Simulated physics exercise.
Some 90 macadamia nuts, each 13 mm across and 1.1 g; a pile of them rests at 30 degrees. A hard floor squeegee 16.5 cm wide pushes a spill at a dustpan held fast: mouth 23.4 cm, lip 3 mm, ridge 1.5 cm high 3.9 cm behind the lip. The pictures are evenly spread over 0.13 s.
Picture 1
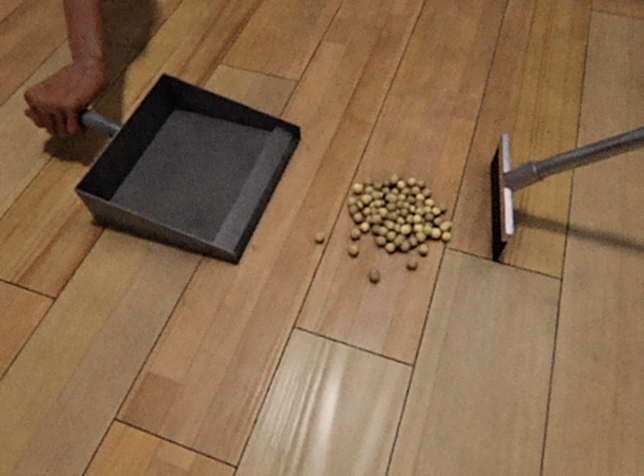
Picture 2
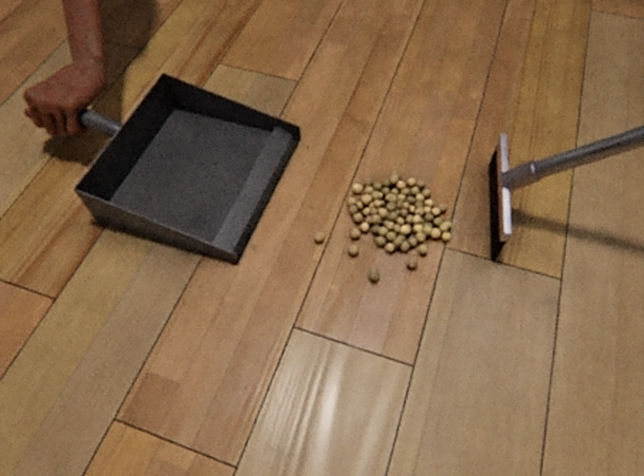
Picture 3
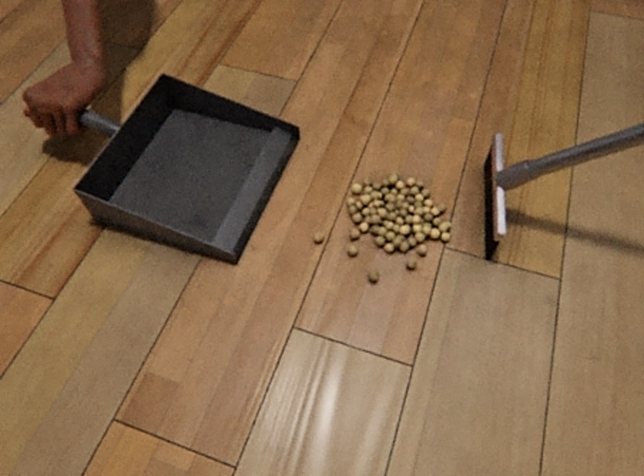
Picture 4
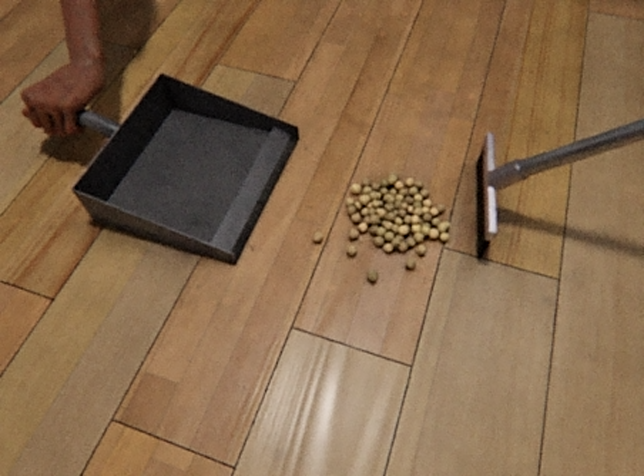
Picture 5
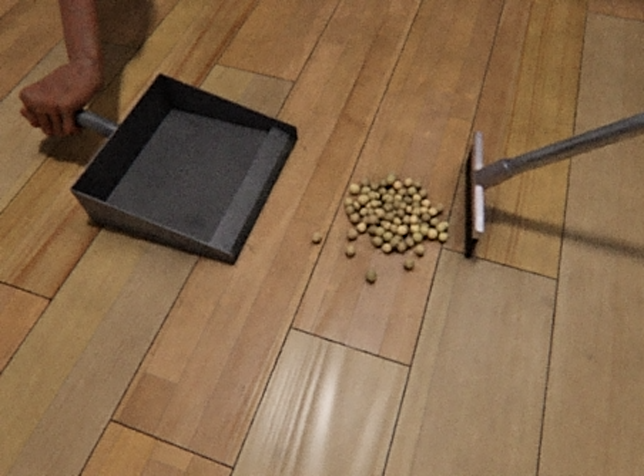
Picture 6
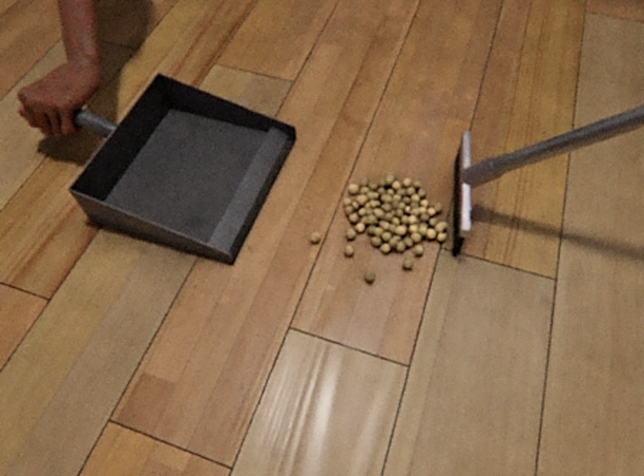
On a wooden plank floor, a hand at the left holds a dark dustpan still, with a loose pile of small round nuts to its right. A squeegee on a grey handle starts right of the pile and slides slowly left, closing the short gap until its blade is beside the nuts, which stay heaped.
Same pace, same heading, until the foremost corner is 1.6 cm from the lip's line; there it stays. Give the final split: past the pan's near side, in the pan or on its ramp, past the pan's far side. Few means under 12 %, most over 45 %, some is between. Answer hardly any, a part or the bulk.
Near side hardly any, pan a part, far side hardly any.
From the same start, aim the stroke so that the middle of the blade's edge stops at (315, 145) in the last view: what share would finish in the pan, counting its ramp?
About 5 per cent.
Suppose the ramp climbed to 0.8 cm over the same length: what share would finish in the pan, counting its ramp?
It would be near 25 per cent.
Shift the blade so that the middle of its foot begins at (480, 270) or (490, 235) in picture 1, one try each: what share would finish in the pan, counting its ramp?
Some 15 and 30 per cent.
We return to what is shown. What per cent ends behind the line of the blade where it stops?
Some 15 per cent.
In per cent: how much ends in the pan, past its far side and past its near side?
Near side 5; pan 25; far side 5.
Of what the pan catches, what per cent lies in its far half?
About 40 per cent.
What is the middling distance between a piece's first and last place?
Roughly 18 cm.
Then, 0.21 s after the last picture, middle of the blade 15 cm from the lip; 0 % over the lip, far side 0 %, near side 0 %.
Then, 0.35 s after the last picture, middle of the blade 7 cm from the lip; 0 % over the lip, far side 0 %, near side 0 %.
Then, 0.62 s after the last picture, middle of the blade 3 cm from the lip; 25 % over the lip, far side 5 %, near side 5 %.
In the end, near side 5 %, pan 25 %, far side 5 %, in front of the lip or behind the blade 70 %.
